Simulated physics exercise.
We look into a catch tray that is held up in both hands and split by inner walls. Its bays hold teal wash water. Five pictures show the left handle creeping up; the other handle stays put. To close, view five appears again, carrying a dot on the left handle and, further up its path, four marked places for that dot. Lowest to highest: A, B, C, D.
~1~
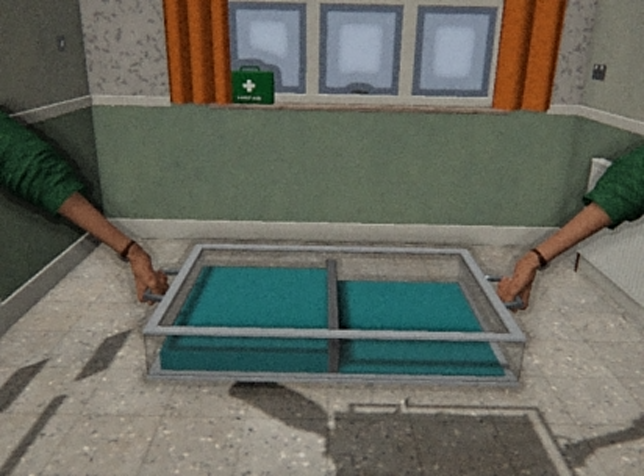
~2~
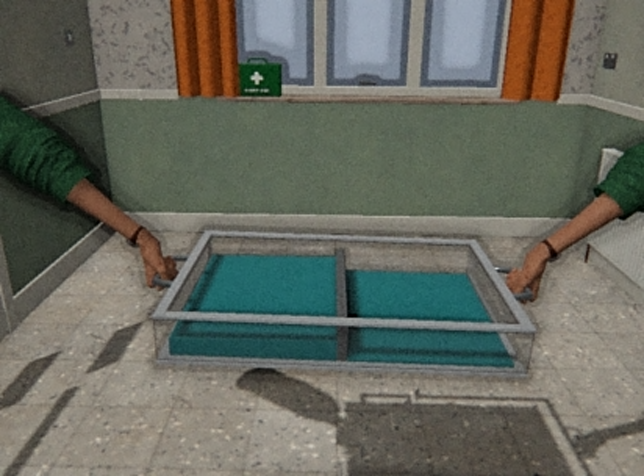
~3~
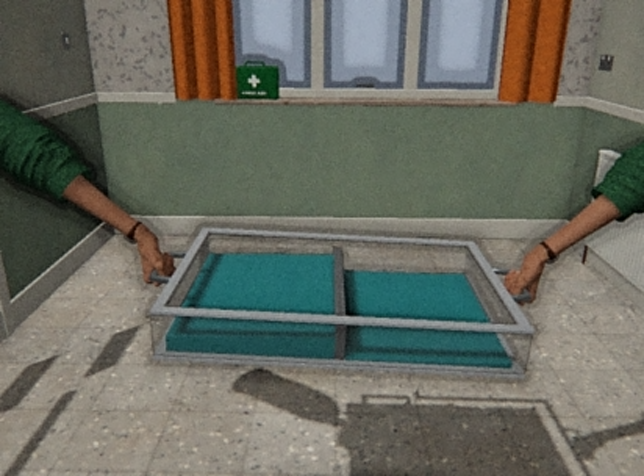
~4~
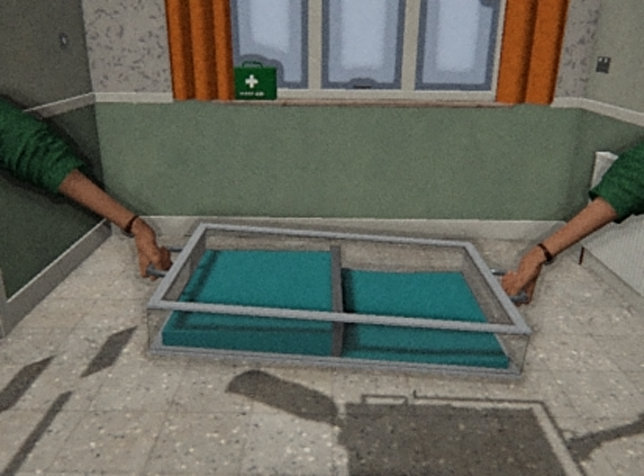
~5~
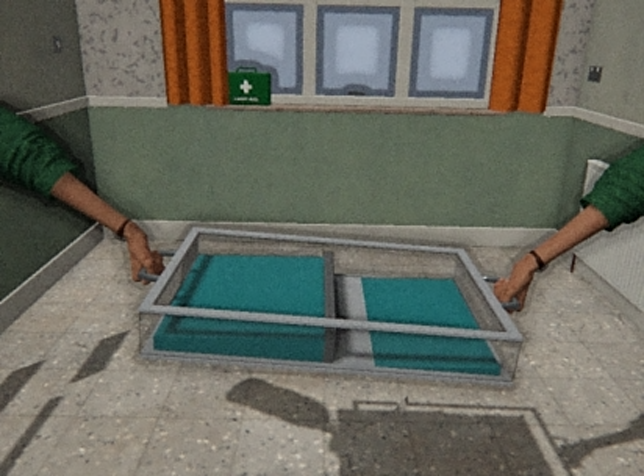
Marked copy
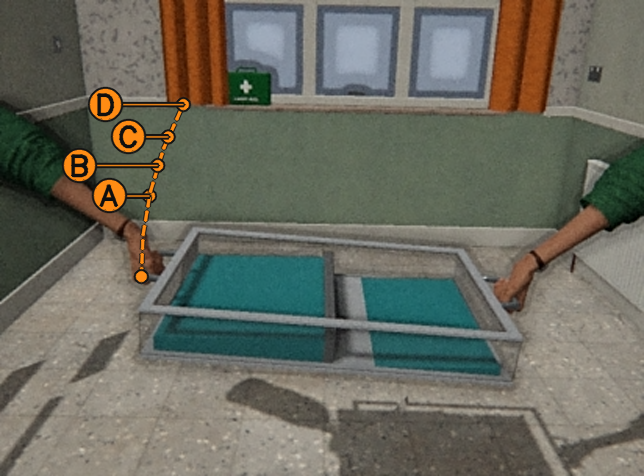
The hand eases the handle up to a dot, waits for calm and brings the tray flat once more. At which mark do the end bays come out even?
The best mark is A.
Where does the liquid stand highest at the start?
It is the left one.
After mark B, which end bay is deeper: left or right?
The right one.
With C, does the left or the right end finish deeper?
The right end bay.
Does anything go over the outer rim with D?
Yes.
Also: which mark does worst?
That is mark D.
On the marked copy, A at (149, 195); B at (157, 165); C at (168, 136); D at (183, 104).
Choosing A, the two end bays stand about equally deep; nothing spills.
Choosing B, the right end bay stands a little deeper than the other; nothing spills.
Choosing C, the right end bay stands much deeper than the other; about 4 % goes over the rim.
Choosing D, the right end bay stands much deeper than the other; about 22 % goes over the rim.
